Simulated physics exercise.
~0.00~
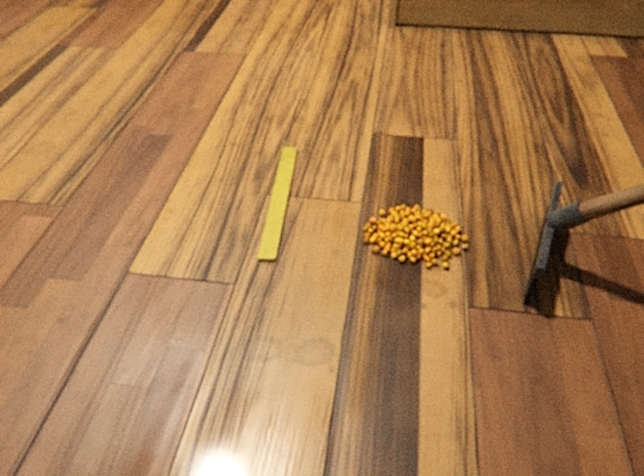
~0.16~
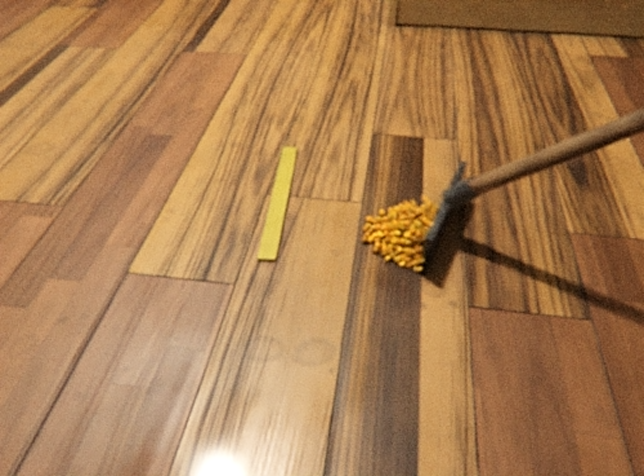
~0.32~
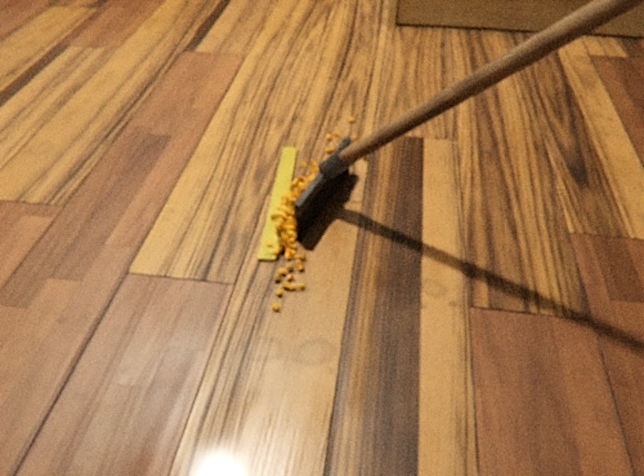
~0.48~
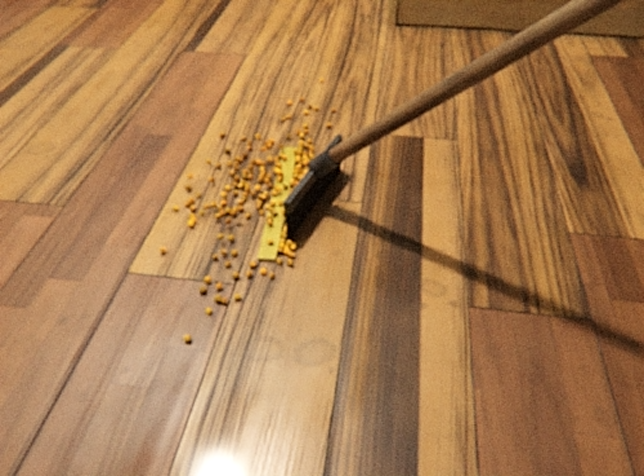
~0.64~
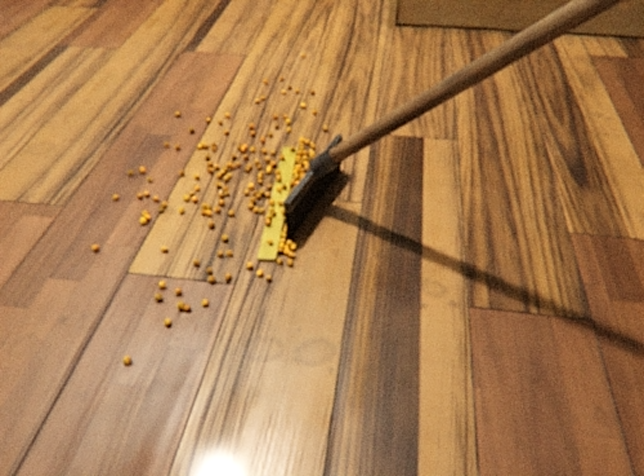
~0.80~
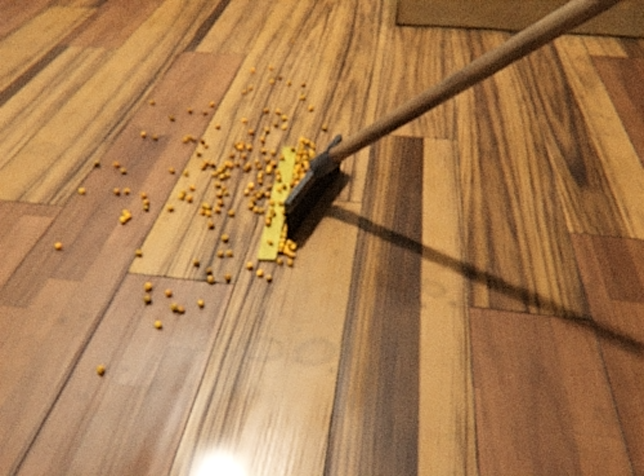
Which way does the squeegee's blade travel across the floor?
The blade moves to the left, pushing the kernels ahead of it, and then stops by the yellow strip.
